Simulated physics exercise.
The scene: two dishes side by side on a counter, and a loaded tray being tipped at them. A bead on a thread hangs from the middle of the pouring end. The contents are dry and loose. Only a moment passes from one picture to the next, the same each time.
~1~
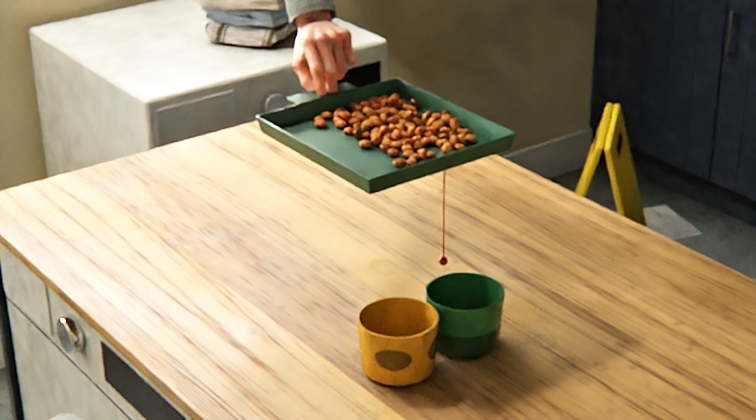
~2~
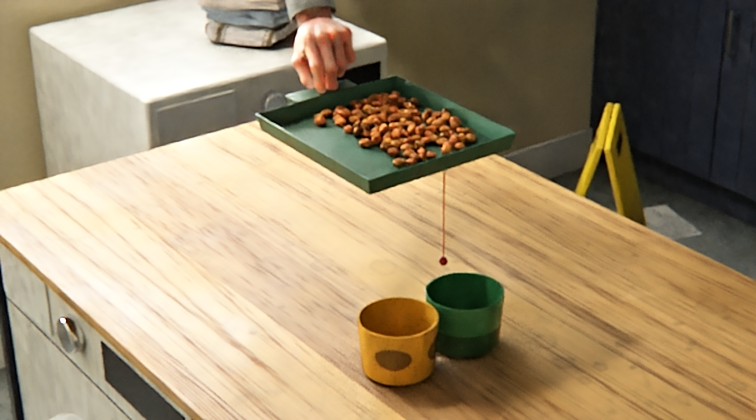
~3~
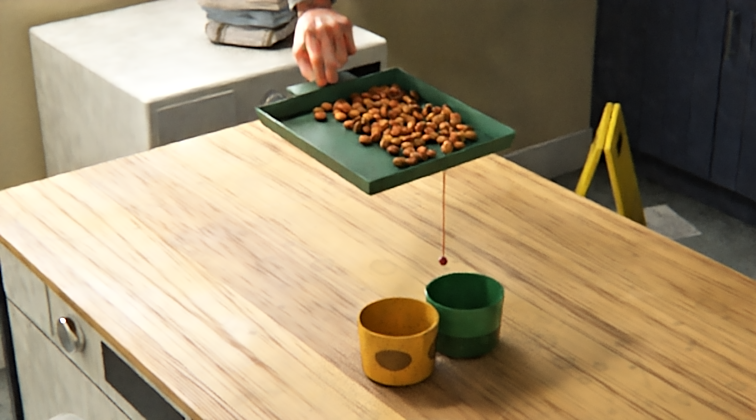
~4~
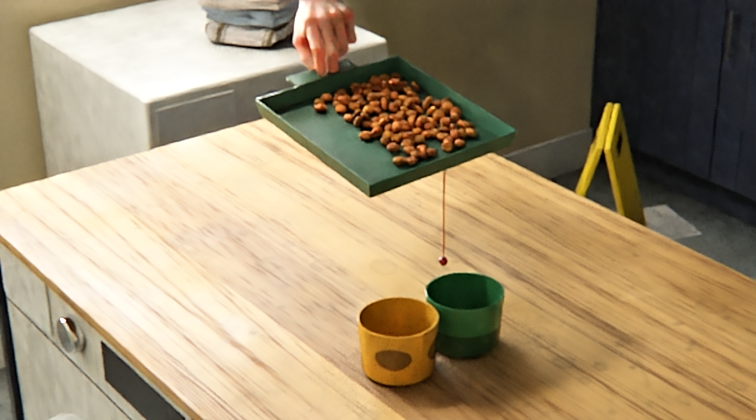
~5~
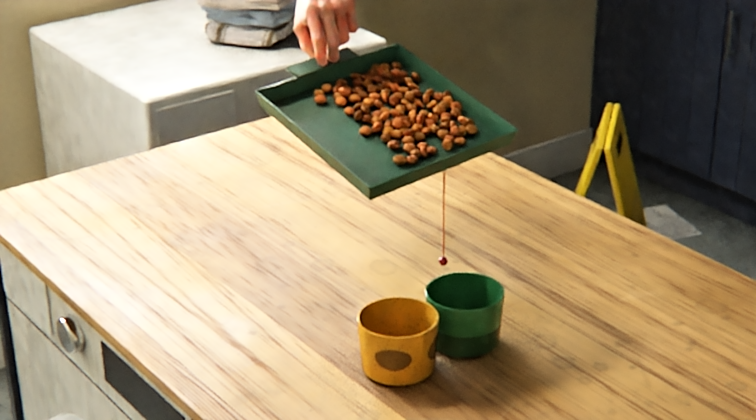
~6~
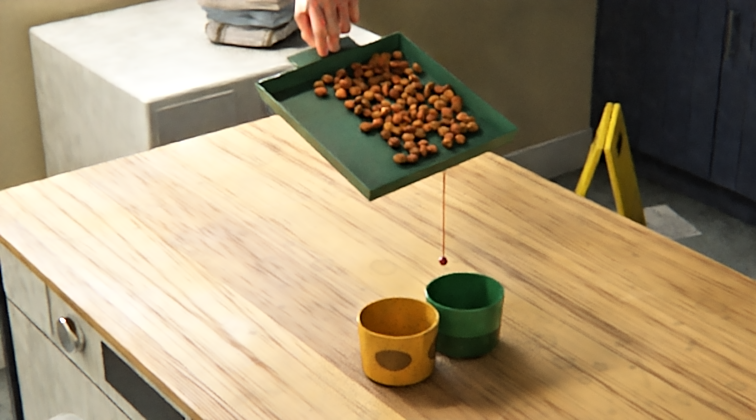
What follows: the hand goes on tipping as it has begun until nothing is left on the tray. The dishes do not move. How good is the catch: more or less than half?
They take more than half between them.
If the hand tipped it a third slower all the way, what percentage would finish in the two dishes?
Some 80 per cent.
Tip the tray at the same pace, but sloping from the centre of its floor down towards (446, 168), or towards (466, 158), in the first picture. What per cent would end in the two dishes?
Near 50 % and 10 %.
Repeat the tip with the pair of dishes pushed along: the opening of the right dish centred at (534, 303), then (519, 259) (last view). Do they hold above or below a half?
In turn: Under half; below a half.
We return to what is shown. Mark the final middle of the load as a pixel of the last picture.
Near (407, 355).
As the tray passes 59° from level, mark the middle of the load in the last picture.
Roughly at (414, 160).
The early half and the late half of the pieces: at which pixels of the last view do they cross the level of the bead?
The first part at (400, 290); the rest at (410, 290).
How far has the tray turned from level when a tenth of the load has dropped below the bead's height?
Near 75 degrees.
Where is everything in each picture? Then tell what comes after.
The first picture shows corners of the pouring end near (370, 177) and (510, 132), level; middle of the load near (400, 127), bits of cat kibble; left dish near (423, 354); right dish near (490, 327); bead on its thread near (443, 261).
The second picture shows corners of the pouring end near (370, 177) and (510, 132), level; middle of the load near (400, 126).
The third picture shows corners of the pouring end near (370, 179) and (511, 131), tipped barely, lowest at the left corner; middle of the load near (400, 121).
The fourth picture shows corners of the pouring end near (371, 182) and (511, 130), tipped a little, lowest at the left corner; middle of the load near (400, 115).
The fifth picture shows corners of the pouring end near (371, 184) and (512, 129), tipped a little, lowest at the left corner; middle of the load near (401, 109).
The sixth picture shows corners of the pouring end near (371, 187) and (513, 128), tipped clearly, lowest at the left corner; middle of the load near (401, 103); left dish near (423, 354); right dish near (490, 327).
Shortly afterwards, tray tipped steeply; all but a few on the tray; a little in the air.
Next, tray tipped right over; near two thirds on the tray; a little in the left dish; a little in the right dish; a little outside both; a little in the air.
Some moments later, tray tipped past a quarter turn; near half in the left dish; near a quarter in the right dish; near a quarter outside both.
In the end, tray tipped past a quarter turn; near half in the left dish; near a quarter in the right dish; near a quarter outside both.
